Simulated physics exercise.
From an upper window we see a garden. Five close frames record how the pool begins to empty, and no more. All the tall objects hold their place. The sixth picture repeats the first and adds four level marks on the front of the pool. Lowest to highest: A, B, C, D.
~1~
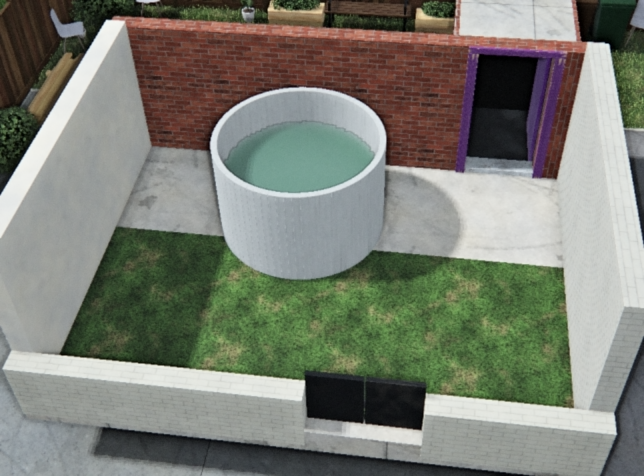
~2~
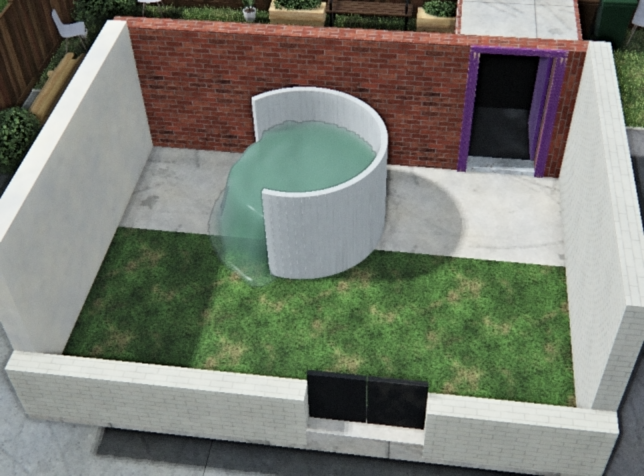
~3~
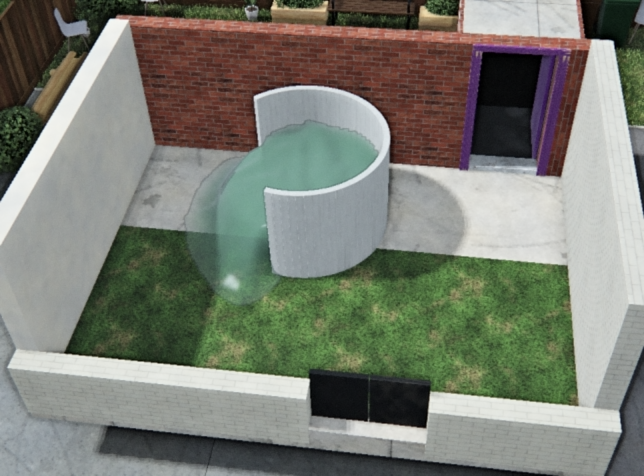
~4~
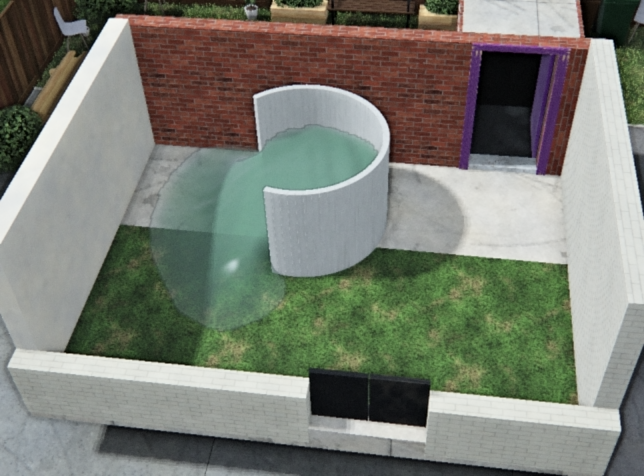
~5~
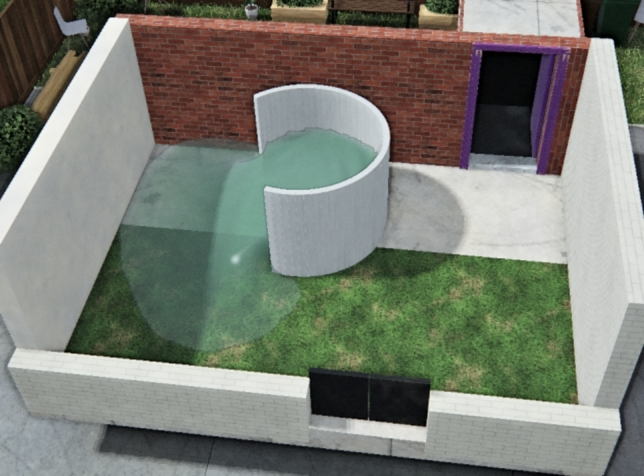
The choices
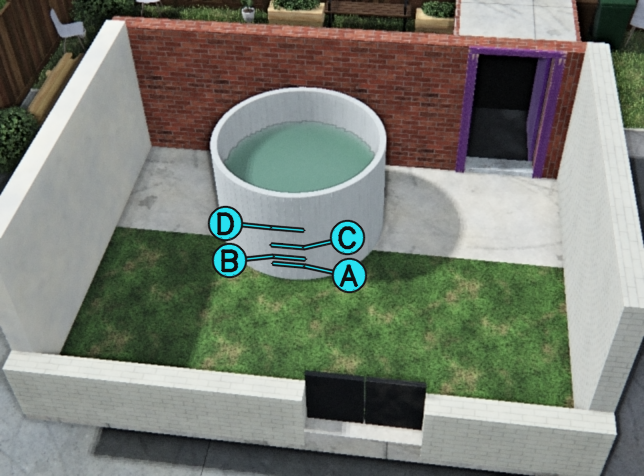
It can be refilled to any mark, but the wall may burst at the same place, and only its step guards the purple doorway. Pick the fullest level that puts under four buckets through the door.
It is C.
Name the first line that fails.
It is D.
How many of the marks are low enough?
Three of them.
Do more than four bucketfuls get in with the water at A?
No.
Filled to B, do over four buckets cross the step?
No.
On the marked copy, A at (289, 264); B at (288, 257); C at (287, 246); D at (286, 228); from the bottom up A, B, C, D.
Choosing A, nothing gets over.
Choosing B, nothing gets over.
Choosing C, a splash gets over, under a bucket.
Choosing D, about 10 bucketfuls get in.
